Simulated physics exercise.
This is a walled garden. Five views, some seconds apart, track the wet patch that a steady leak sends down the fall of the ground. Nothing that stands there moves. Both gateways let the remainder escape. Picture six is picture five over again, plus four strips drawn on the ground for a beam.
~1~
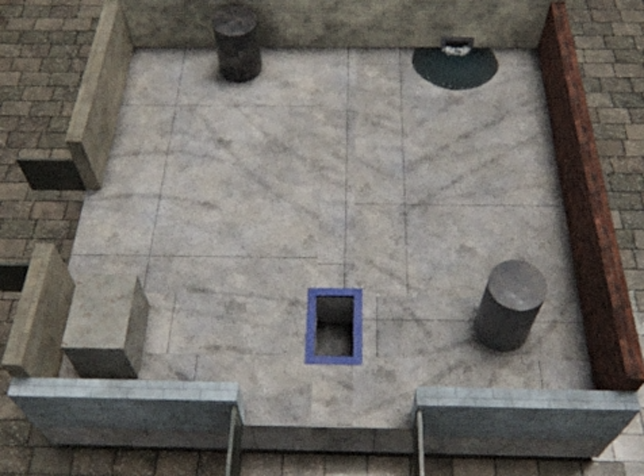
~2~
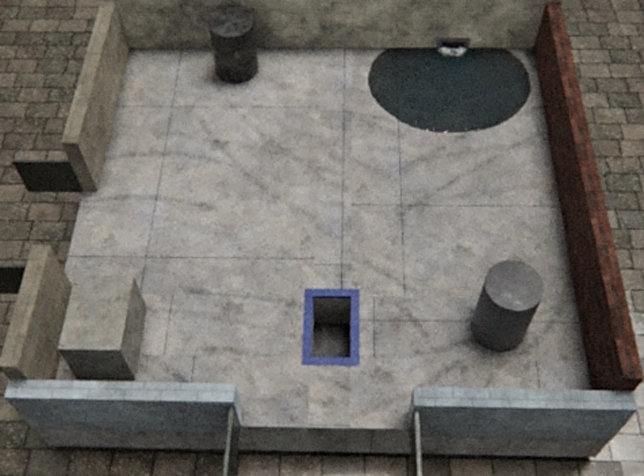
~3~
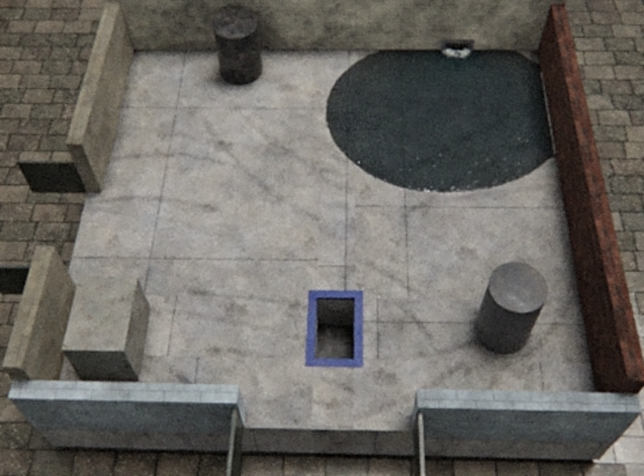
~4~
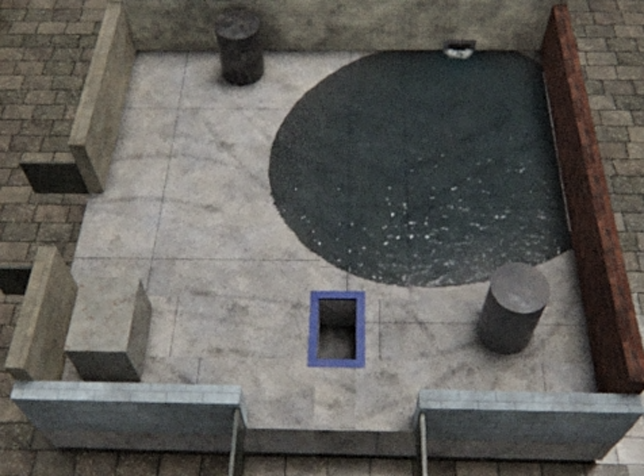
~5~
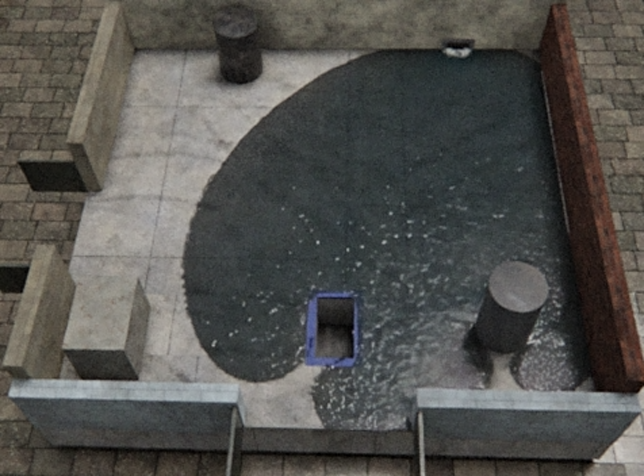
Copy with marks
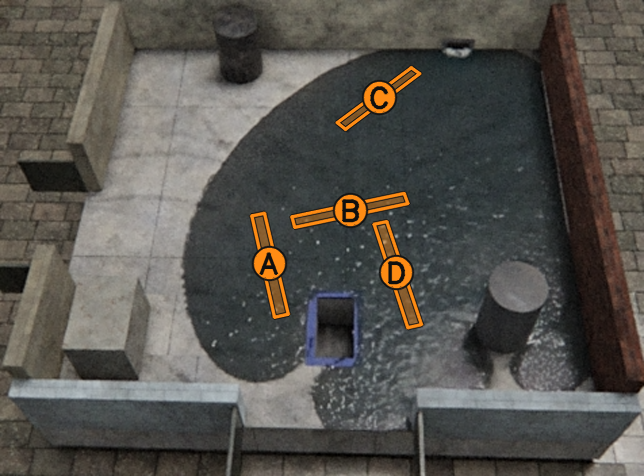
In this clip, dark water spreads from an outfall in the far wall of a walled garden, widening across the pale paved ground, reaching the cylinder on the right and surrounding a blue-edged gully as water enters it.
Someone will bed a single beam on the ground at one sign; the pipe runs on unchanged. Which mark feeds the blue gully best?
The best spot is A.
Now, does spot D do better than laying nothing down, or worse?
Worse.
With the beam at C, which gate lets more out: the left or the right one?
The right gate.
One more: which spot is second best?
Here it is spot C.
On the marked copy, A from (258, 214) to (281, 315); B from (293, 222) to (406, 198); C from (341, 125) to (415, 70); D from (380, 222) to (414, 326).
If A is chosen, about 41 % of the stream runs into the blue gully, about 55 % out by the gates.
If B is chosen, about 16 % of the stream runs into the blue gully, about 84 % out by the gates.
If C is chosen, about 24 % of the stream runs into the blue gully, about 74 % out by the gates.
If D is chosen, about 11 % of the stream runs into the blue gully, about 87 % out by the gates.
